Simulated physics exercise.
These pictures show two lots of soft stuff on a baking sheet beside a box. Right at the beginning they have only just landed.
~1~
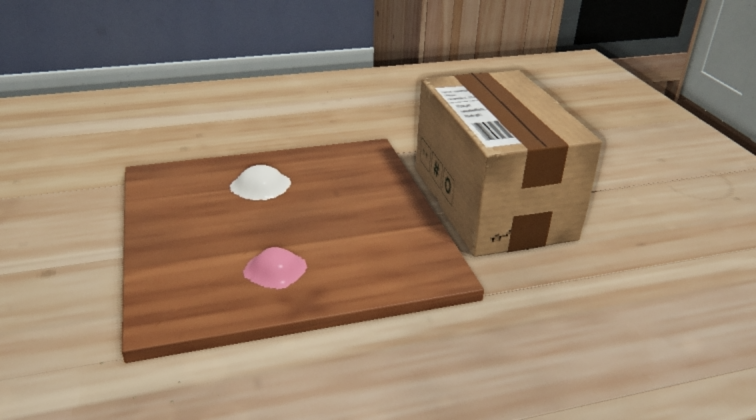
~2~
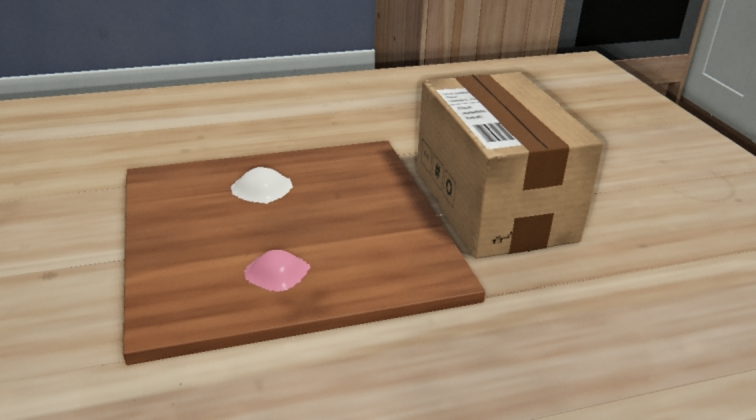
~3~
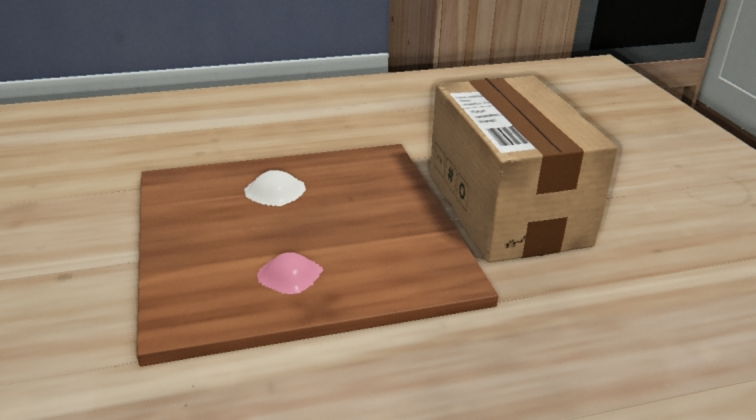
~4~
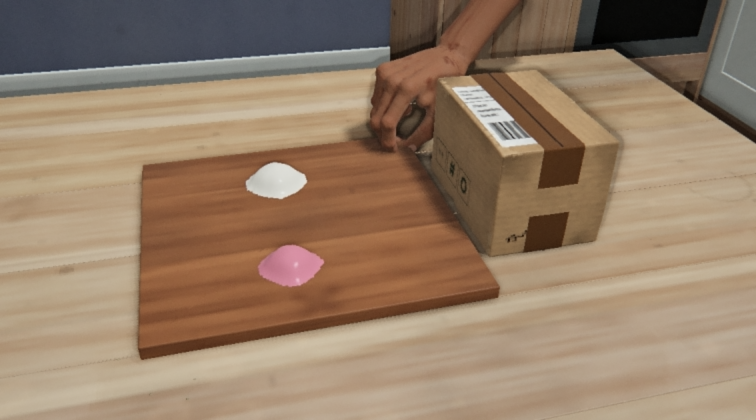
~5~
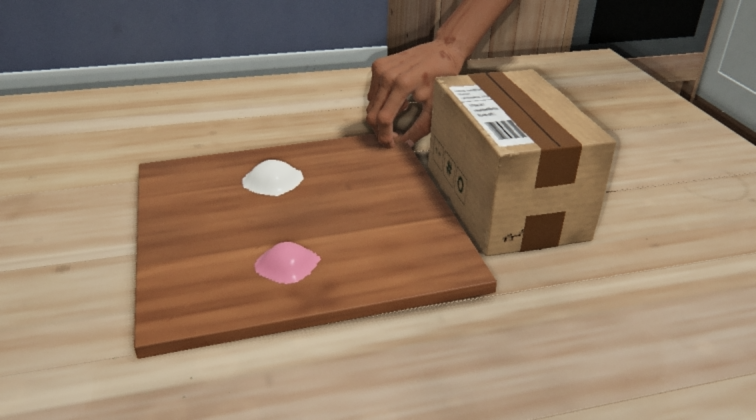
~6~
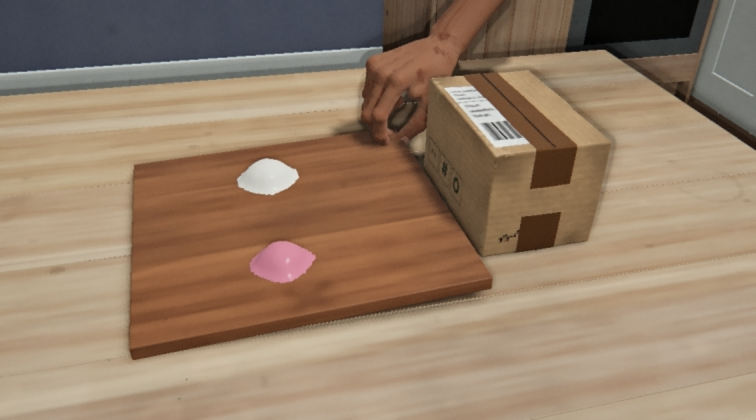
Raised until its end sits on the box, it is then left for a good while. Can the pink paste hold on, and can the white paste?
In the end the pink paste holds on. The white paste holds on.
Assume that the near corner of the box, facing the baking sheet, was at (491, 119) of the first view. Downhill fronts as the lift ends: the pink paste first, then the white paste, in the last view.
The first tip is at (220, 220), the second at (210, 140).
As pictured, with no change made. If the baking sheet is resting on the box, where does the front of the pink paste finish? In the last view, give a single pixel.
Looks like it settles at roughly (237, 230) in the last picture.
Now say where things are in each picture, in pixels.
In the first picture, the baking sheet lies flat; pink paste (275, 260) a mound; white paste (260, 177) a tall heap; box (538, 201).
In the second picture, they settle; pink paste (276, 262) a mound; white paste (261, 179) a tall heap.
In the third picture, at rest; pink paste (289, 265) a mound; white paste (275, 182) a tall heap.
In the fourth picture, a hand takes the end; pink paste (290, 258) a mound; white paste (276, 174) a tall heap.
In the fifth picture, the end is rising; pink paste (286, 255) a mound; white paste (273, 172) a tall heap.
In the sixth picture, the baking sheet slopes by about 3°; pink paste (281, 254) a mound; white paste (267, 170) a tall heap; box (546, 201).
A moment on, slope about 25°; the pink paste has not moved; the white paste has not moved.
Further on, the pink paste has not moved; the white paste has not moved.
When it is over, slope about 25°; the pink paste has not moved; the white paste has not moved.
